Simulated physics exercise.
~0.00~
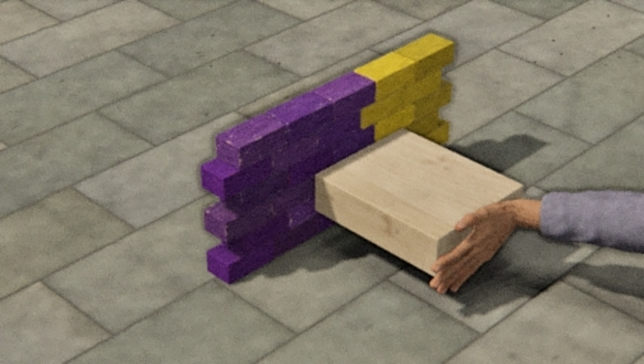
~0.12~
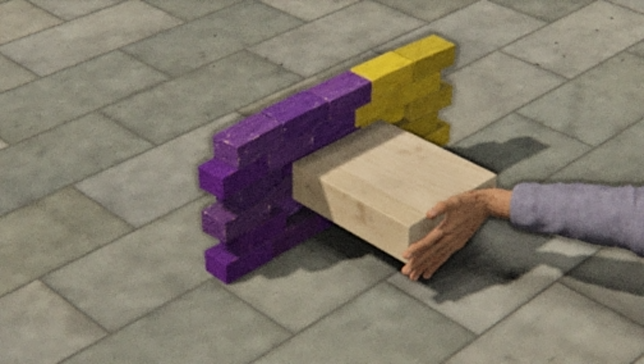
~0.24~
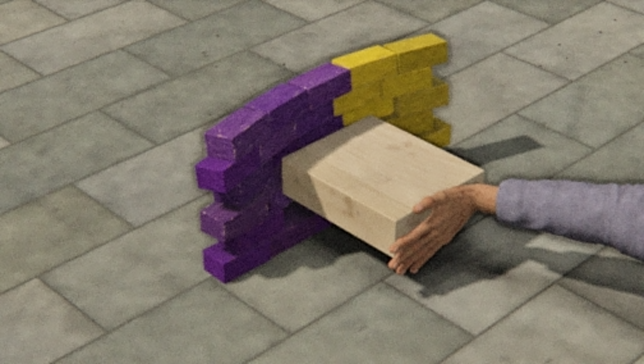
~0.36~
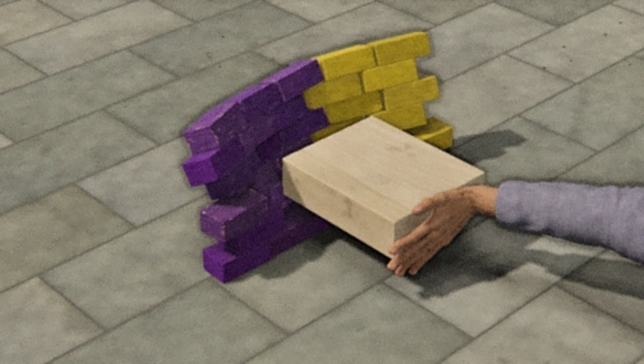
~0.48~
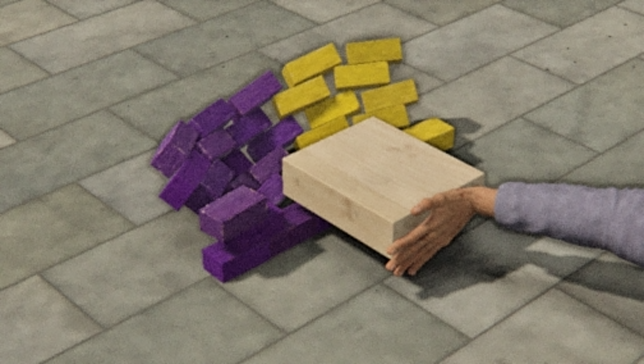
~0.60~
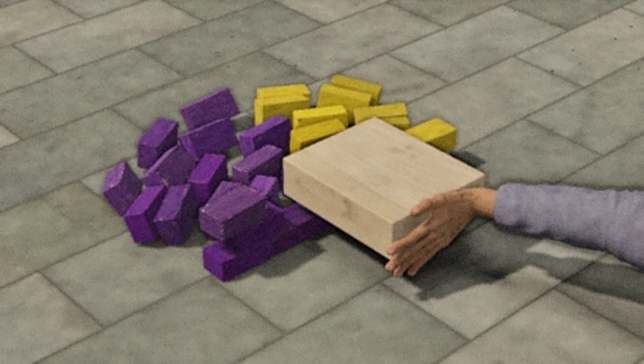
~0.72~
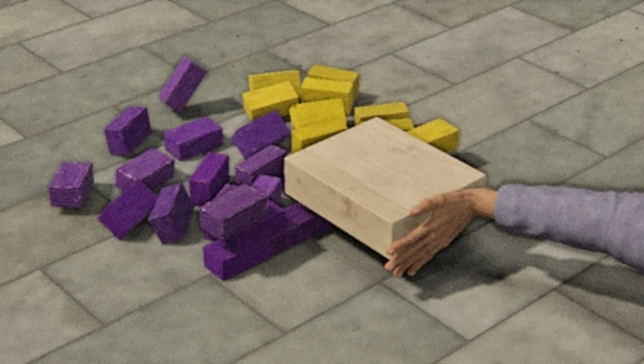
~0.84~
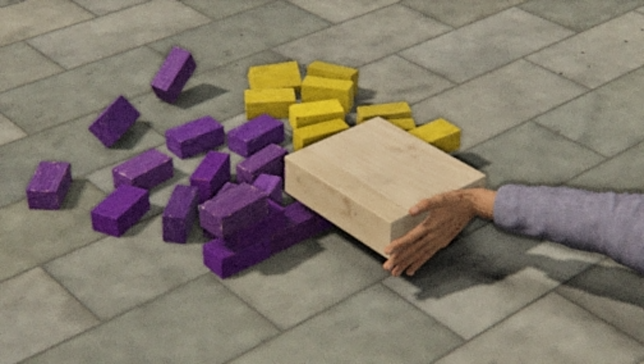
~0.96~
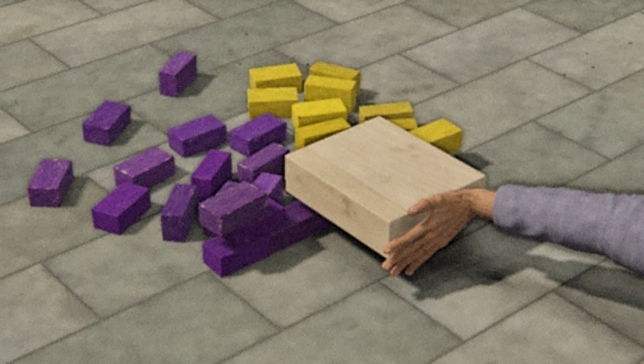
Hand pushing a pale wooden block into a purple and yellow toy block wall, which bows, topples backward and scatters across paving.
